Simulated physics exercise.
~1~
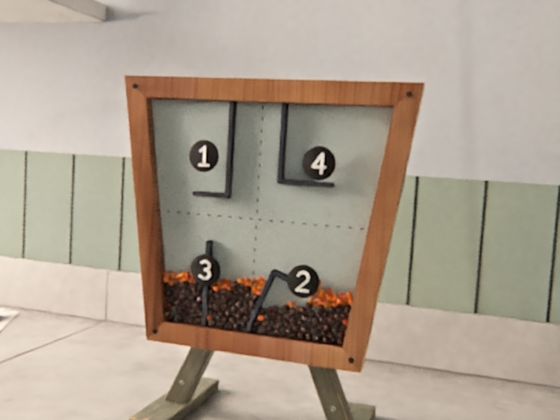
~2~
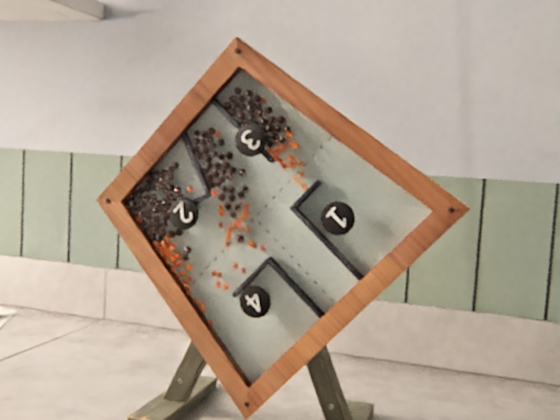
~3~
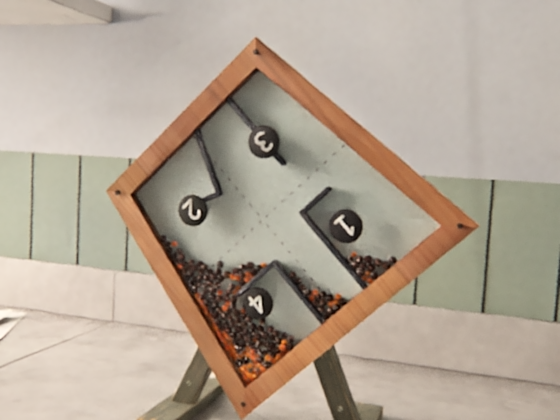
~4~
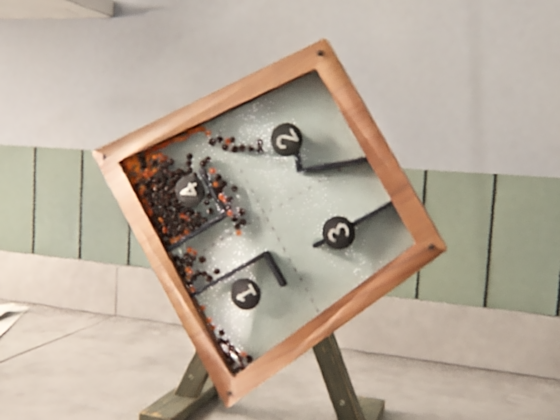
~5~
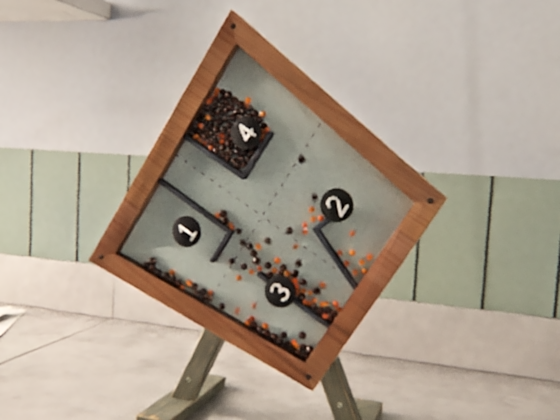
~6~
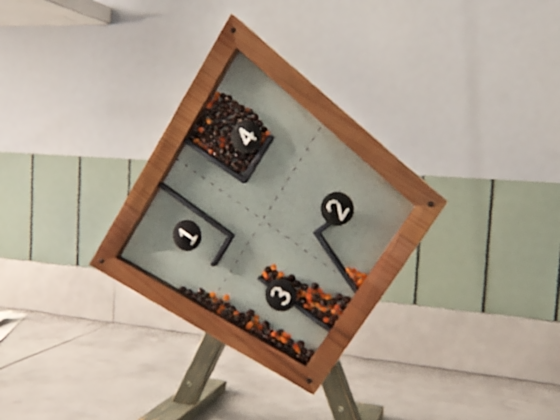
In a wooden box, dark and orange beads tumble as it turns clockwise, then settle.
